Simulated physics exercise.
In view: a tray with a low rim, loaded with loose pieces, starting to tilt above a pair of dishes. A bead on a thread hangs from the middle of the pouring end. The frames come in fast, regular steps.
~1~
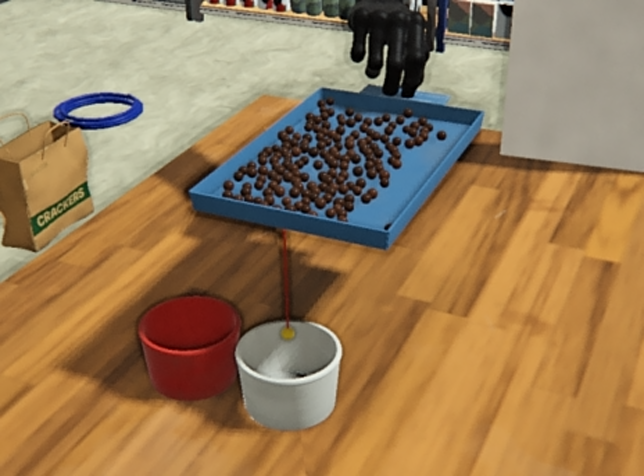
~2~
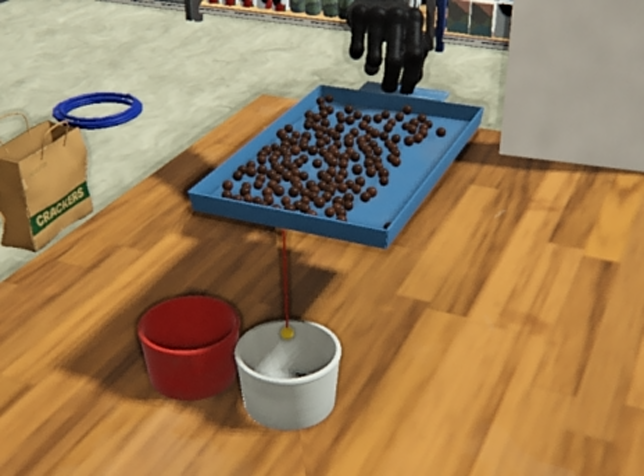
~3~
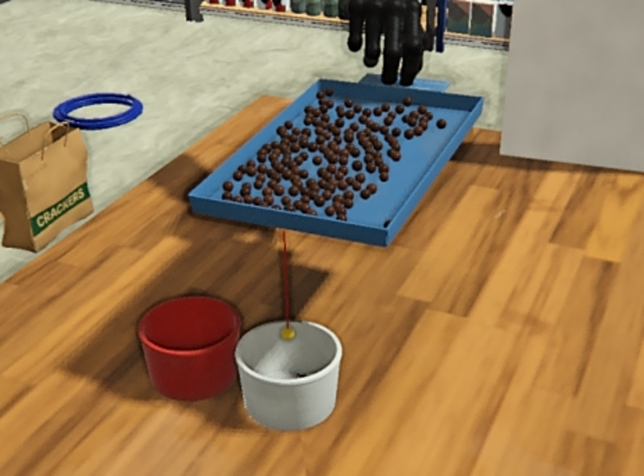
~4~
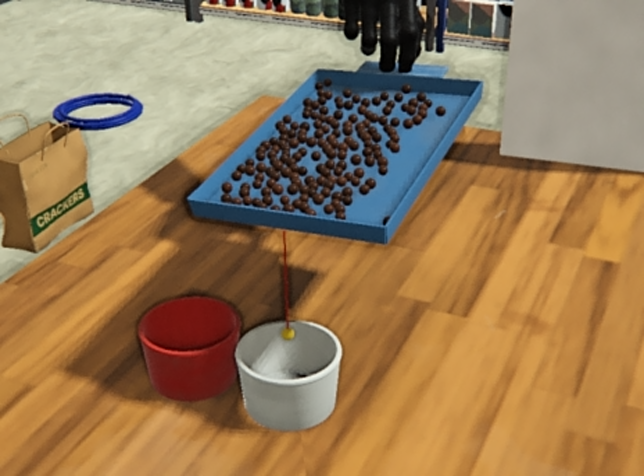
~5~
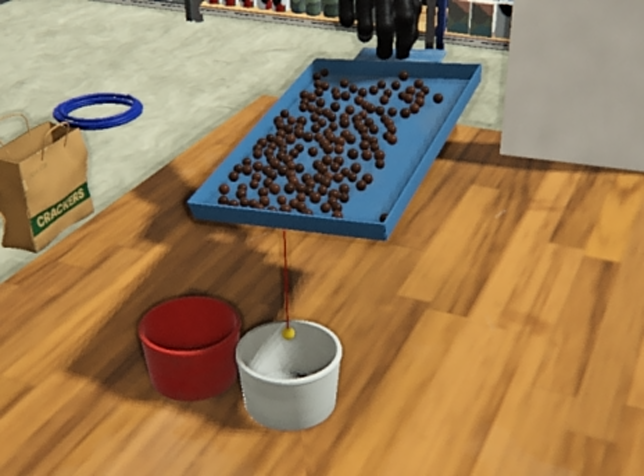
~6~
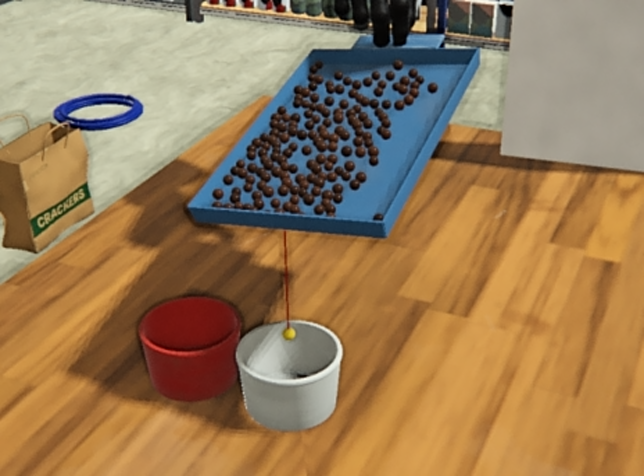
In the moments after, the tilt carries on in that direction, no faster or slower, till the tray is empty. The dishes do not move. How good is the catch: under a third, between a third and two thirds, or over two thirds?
They take more than two thirds between them.
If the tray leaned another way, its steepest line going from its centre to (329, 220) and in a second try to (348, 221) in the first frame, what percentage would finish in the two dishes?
About 0 and 0 per cent.
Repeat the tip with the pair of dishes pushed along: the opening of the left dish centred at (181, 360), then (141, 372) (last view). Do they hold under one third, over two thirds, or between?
In turn: One to two thirds; less than a third.
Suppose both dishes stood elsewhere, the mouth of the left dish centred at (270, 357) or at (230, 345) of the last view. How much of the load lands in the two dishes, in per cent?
Roughly 0 per cent, and 60 per cent.
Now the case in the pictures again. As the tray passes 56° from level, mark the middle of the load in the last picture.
At about (249, 162).
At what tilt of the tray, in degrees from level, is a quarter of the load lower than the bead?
Roughly 85°.
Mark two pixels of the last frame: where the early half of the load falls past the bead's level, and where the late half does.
The first part at (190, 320); the rest at (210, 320).
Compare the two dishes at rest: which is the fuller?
It is the left dish.
Soon after the last picture, tray tipped steeply; nearly all on the tray; a stray few in the air.
A little later, tray tipped right over; about a quarter on the tray; about a third in the left dish; a small part outside both; about a quarter in the air.
Later still, tray tipped past a quarter turn; most in the left dish; about a quarter outside both.
By the end, tray tipped past a quarter turn; none in the right dish; most in the left dish; about a quarter outside both.
